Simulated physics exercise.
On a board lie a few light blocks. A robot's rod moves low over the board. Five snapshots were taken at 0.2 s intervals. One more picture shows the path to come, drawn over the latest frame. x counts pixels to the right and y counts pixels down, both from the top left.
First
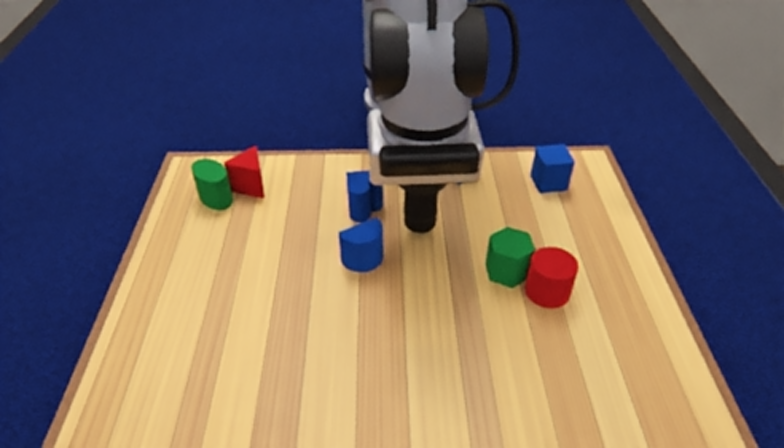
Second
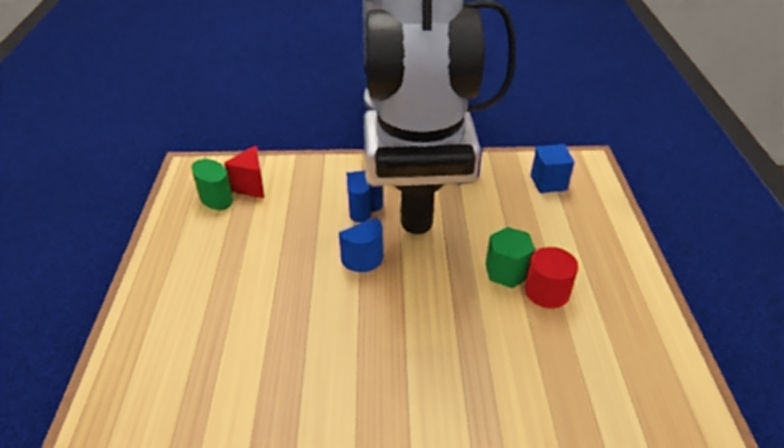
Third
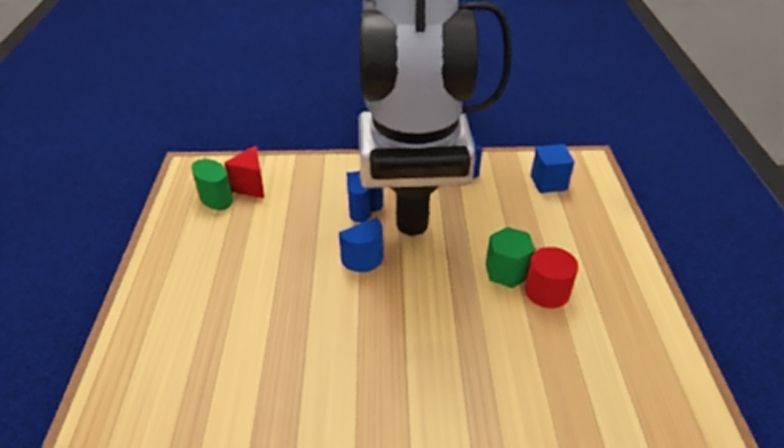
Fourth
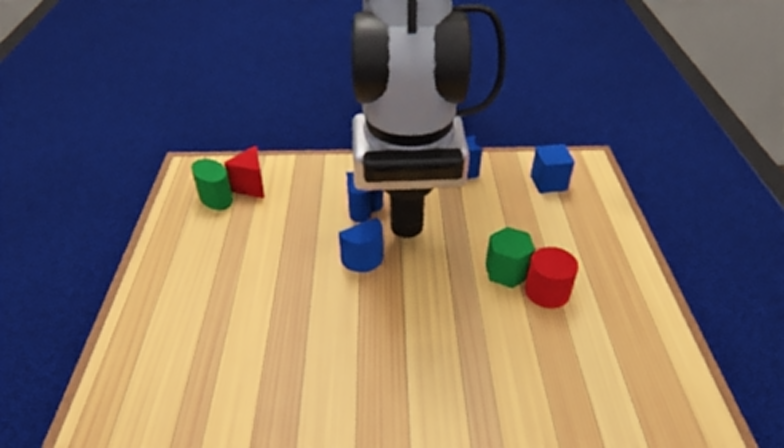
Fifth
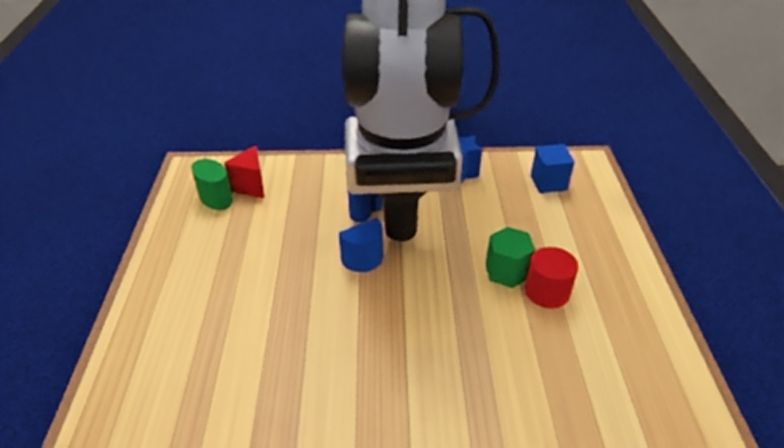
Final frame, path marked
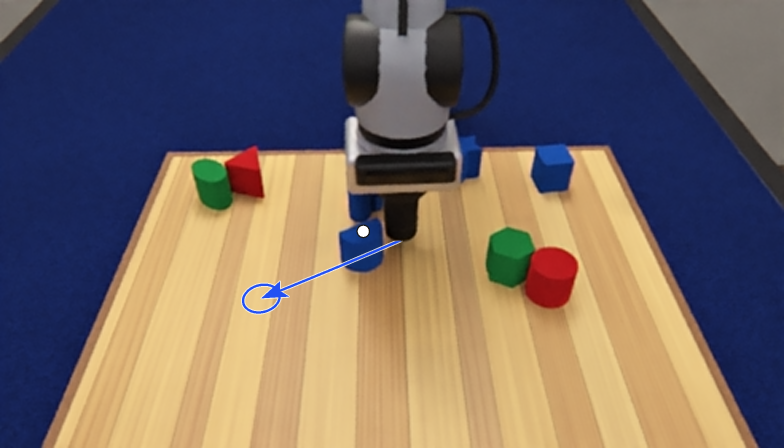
A light wooden striped board on a blue floor is seen from above and in front, with the camera still. A green cylinder and a red triangular block sit at the far left, blue blocks near the middle and far right, and a green hexagonal block beside a red cylinder at right. The robot's dark rod slides slowly a short way left, toward the rounded blue blocks, which stay still.
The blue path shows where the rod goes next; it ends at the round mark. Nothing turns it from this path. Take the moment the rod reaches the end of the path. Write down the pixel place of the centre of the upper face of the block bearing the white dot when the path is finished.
Near (298, 283).
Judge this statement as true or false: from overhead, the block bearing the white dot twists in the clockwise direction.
Verdict: False.
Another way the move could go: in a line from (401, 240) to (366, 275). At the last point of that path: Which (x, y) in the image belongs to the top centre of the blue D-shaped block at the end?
So, by the moment the path ends, you'll find the top centre of the blue D-shaped block at (323, 256).
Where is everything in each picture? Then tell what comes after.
The first picture shows lower end of the rod (420, 223), tops of blocks, blue heart block (362, 180), blue D-shaped block (363, 231).
The second picture shows rod (417, 224), blocks as before.
The third picture shows rod (412, 226), blocks as before.
The fourth picture shows rod (407, 228), blocks as before.
The fifth picture shows rod (401, 231), blue heart block hidden, blue D-shaped block (363, 231).
The drawn path runs in a line from (401, 240) to (261, 298); the dot is on the blue D-shaped block.
On the path given first. One third of the way, rod (356, 250); blue D-shaped block (331, 254), turned 30° anticlockwise.
Two thirds of the way, rod (309, 269); blue D-shaped block (305, 277), turned 100° anticlockwise.
At the end, rod (259, 289); blue heart block not moved; blue D-shaped block (298, 283), turned 135° anticlockwise.
